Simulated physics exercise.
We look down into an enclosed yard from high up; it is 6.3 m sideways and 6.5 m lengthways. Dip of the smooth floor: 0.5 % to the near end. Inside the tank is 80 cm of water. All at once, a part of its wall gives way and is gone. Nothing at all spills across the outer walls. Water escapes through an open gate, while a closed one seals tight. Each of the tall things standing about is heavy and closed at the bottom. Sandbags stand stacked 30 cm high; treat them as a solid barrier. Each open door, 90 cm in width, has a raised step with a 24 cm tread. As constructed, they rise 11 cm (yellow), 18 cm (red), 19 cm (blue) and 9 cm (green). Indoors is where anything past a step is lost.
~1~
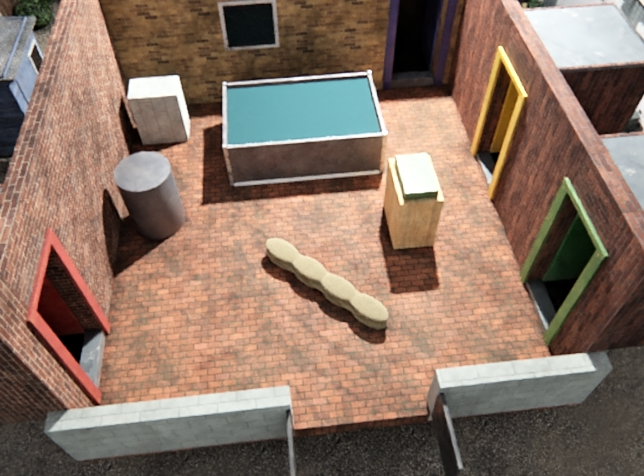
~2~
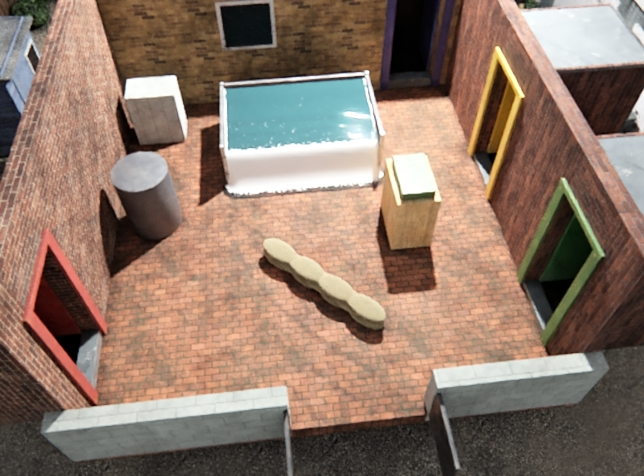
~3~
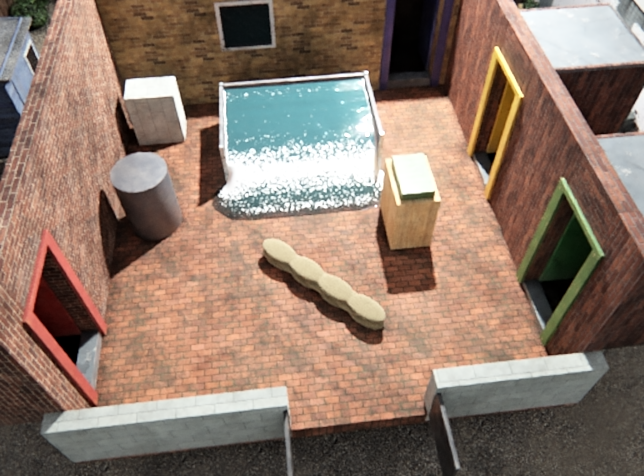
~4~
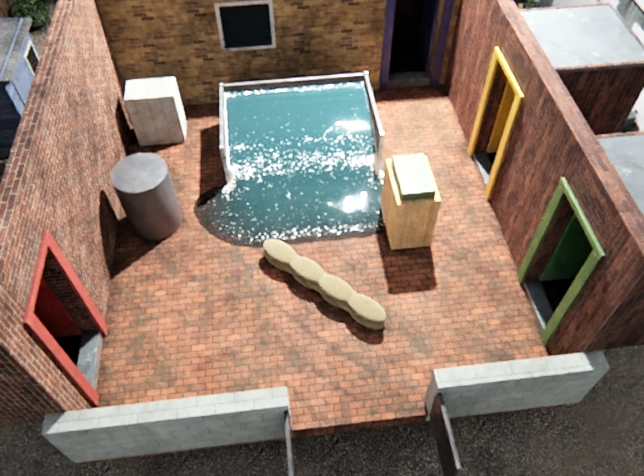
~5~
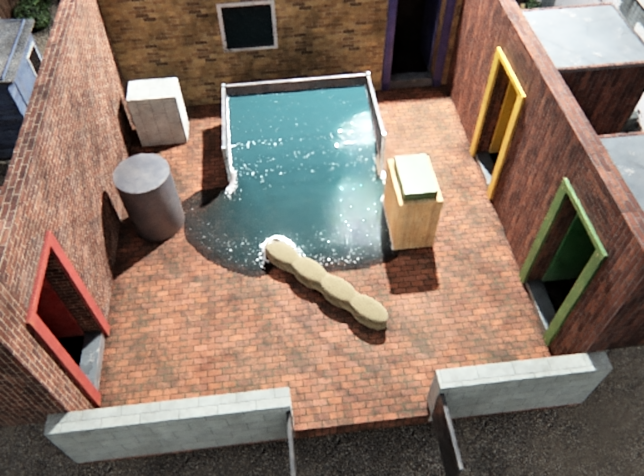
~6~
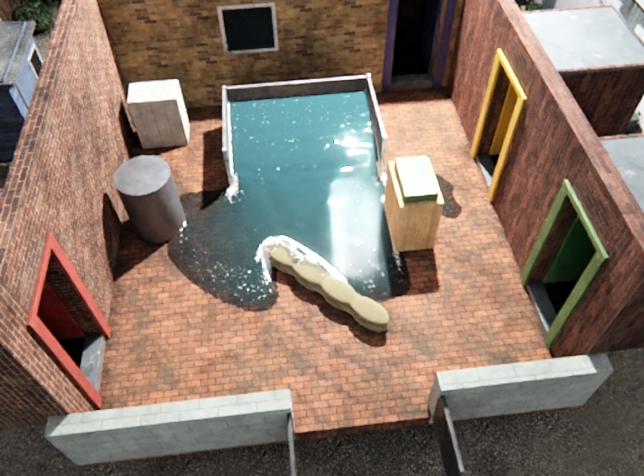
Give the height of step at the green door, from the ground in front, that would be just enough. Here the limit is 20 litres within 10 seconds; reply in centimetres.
Close to 28 cm.
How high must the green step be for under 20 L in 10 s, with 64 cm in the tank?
Minimum height: Approx. 25 cm.
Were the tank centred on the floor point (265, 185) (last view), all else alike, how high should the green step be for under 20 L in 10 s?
It should be around 26 cm high.
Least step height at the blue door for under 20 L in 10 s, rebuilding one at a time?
Blue: 10.0 cm.
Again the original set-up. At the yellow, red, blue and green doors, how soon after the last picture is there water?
Yellow = 0.4 s, red = 0.9 s, blue = 2.4 s, green = 1.1 s.
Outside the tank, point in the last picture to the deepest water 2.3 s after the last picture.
Around pixel (543, 360).
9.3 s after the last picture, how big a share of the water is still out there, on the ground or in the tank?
Some 74 %.
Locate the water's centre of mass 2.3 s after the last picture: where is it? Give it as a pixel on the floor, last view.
The water is centred around (330, 269) in the last picture's pixels.
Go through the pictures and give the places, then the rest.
The tank at (301, 112) is whole and still, 80 cm deep; the green door at (556, 271) is dry, in the first picture.
The front is at (248, 196), 0.3 m from the gap at (304, 163); 0.7 m2 of floor is wet, 80 cm left at the back, in the second picture.
Water pours out at (304, 167) and has run 0.8 m, to (252, 217); about 14 cm deep outside, 76 cm at the back, in the third picture.
The gap is at (304, 168), the front 1.4 m out at (250, 243); the back of the tank holds 68 cm, in the fourth picture.
Water pours out at (306, 169) and has run 2.0 m, to (311, 268); about 12 cm deep outside, 67 cm at the back, in the fifth picture.
The gap is at (307, 171), the front 2.6 m out at (359, 301); the back of the tank holds 61 cm; the green door at (556, 273), 4.4 m from the gap, is still 2.0 m from the nearest water, in the sixth picture.
Then, 0.7 s after the last picture water covers 50 % of the floor, deepest (44 cm) near (287, 251); it has not reached the green door.
Then, 2.3 s after the last picture water covers 65 % of the floor, deepest (36 cm) near (543, 360); 31 cm at the green door, 112 litres in over its 9 cm step.
Then, 9.3 s after the last picture water covers 95 % of the floor, deepest (14 cm) near (164, 110); 7 cm at the green door, 274 litres in over its 9 cm step.
At the green door as built, the water peaked near 32 cm, 2.1 s after the last picture.
Run again over the same 10 s with other heights there, 42 litres in over 24 cm, 7 litres over 32 cm. The limit of 20 litres is kept from about 28 cm up.
